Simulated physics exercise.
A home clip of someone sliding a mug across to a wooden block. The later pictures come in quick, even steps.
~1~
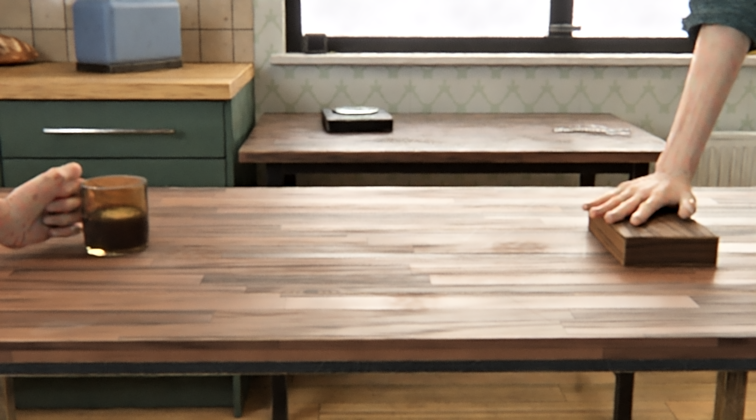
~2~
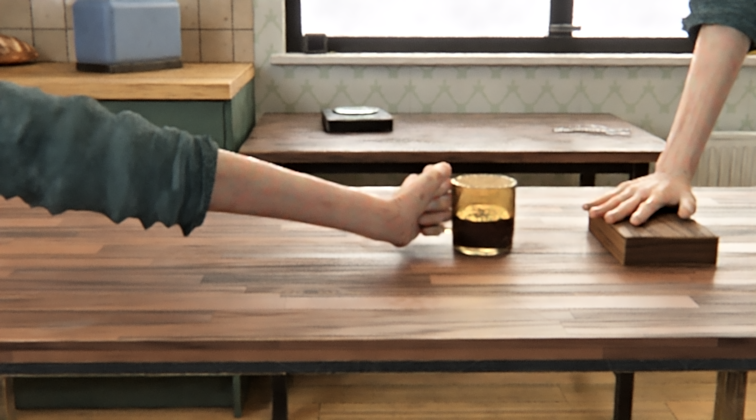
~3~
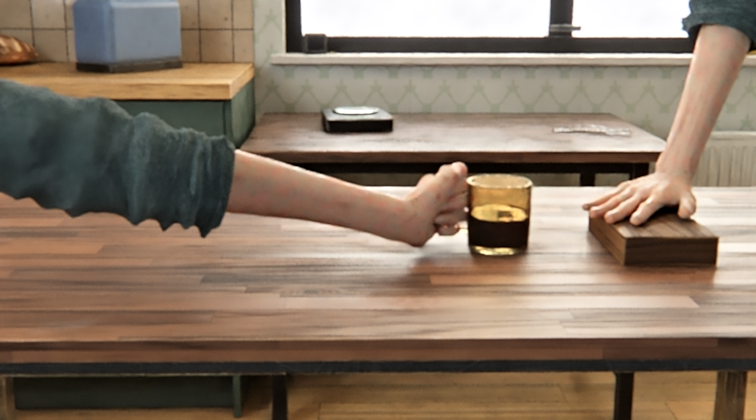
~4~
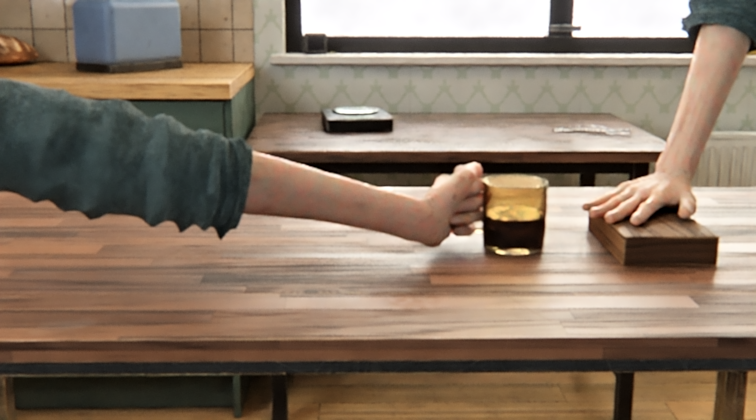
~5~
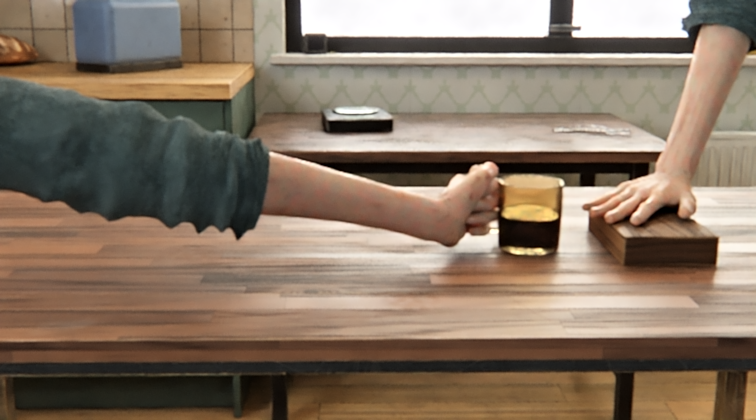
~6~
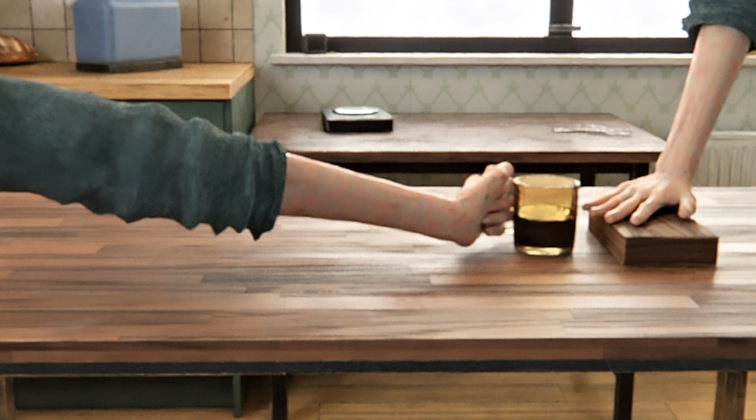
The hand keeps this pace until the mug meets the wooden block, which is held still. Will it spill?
The mug stays dry outside.
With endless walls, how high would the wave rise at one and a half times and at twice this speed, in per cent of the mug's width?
First 35 %, second 50 %.
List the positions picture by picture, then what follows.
At rest; mug (116, 212) about half full; wooden block (649, 233), in the first frame.
Under way; mug about half full, surface at (483, 214), in the second frame.
On by 15 px; mug (499, 212) about half full, in the third frame.
On by 15 px; mug about half full, surface at (515, 214), in the fourth frame.
On by 15 px; mug (530, 212) about half full, in the fifth frame.
On by 15 px; mug about half full, surface at (545, 214); wooden block (649, 233), in the sixth frame.
Shortly, the mug meets the wooden block.
Then, the grape juice surges up the wall; the wave climbs under half way to the rim.
At the finish, the mug stands at the wooden block; none is lost.
